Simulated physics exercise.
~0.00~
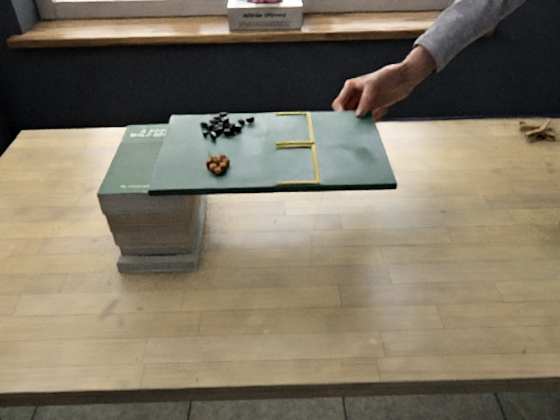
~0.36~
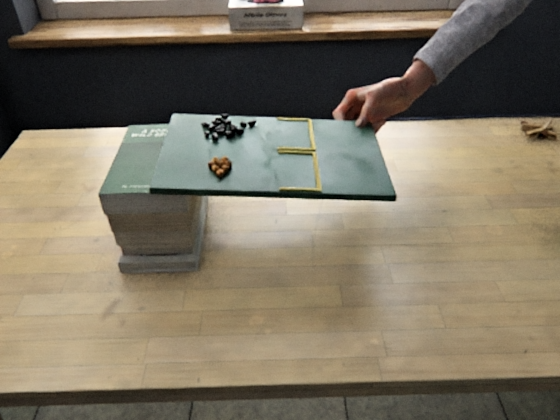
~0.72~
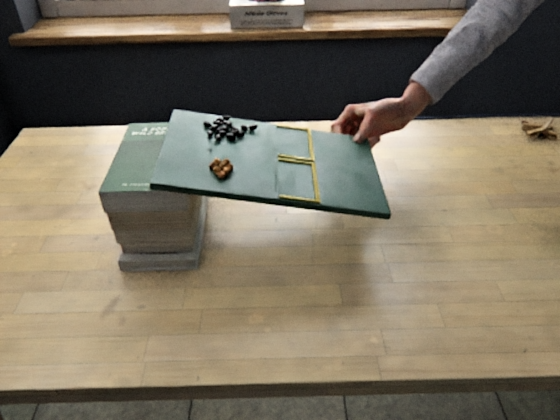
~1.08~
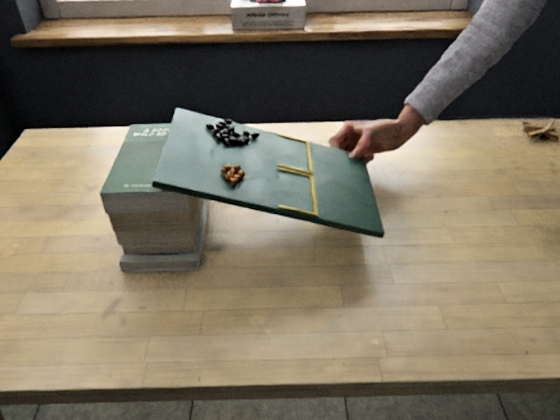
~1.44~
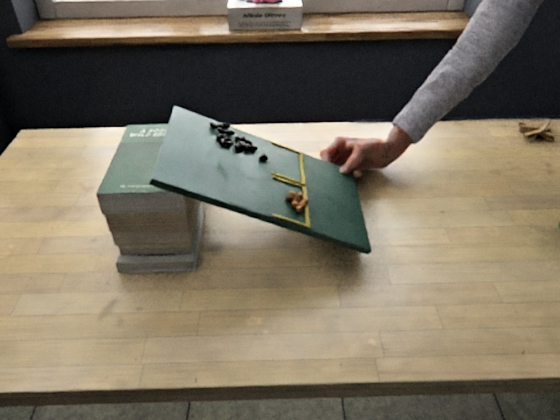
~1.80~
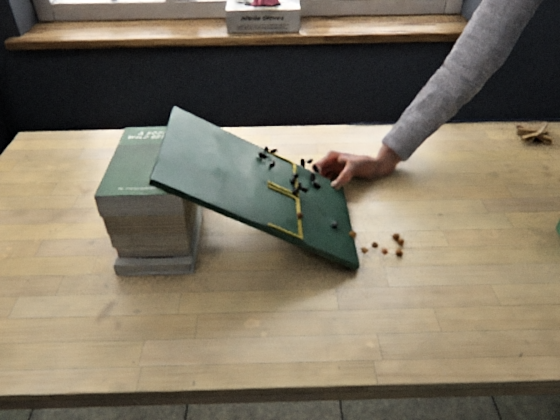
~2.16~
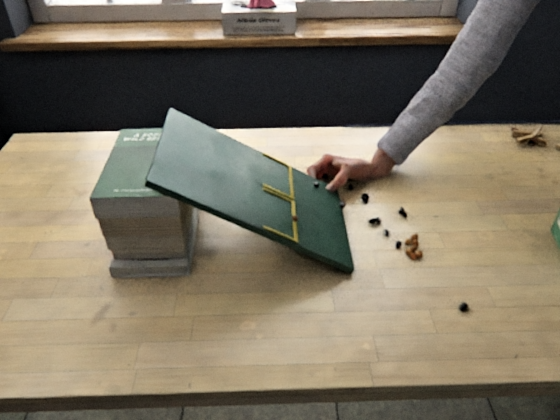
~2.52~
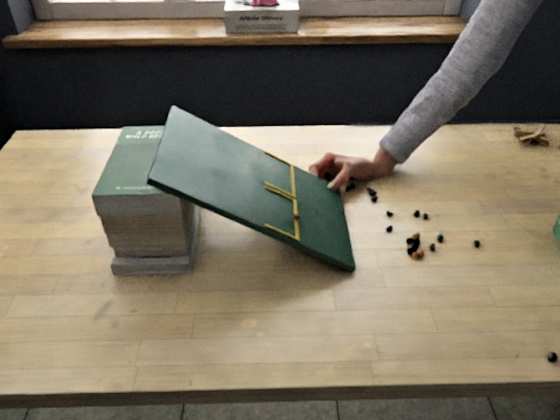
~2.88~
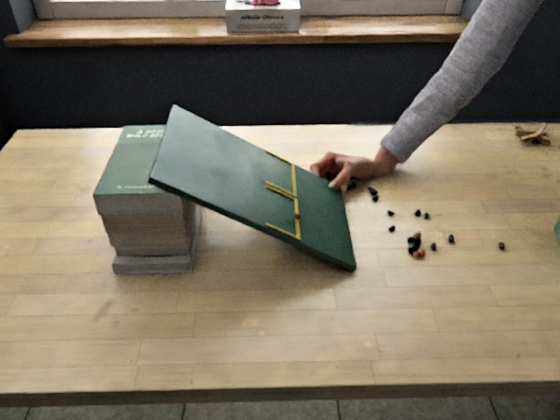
At first, a green board rests with its left end on a stack of books on a wooden table, while a hand holds up its right end. A pile of black beans and a smaller pile of brown pieces sit uphill of a yellow fence. The hand lowers its end, and the board tilts more steeply. The brown pieces slide down to the fence first, then spill past it onto the table. The black beans follow, tumbling over the strips and scattering to the right. Finally the board rests sloped and empty, the hand still beside its lower end.
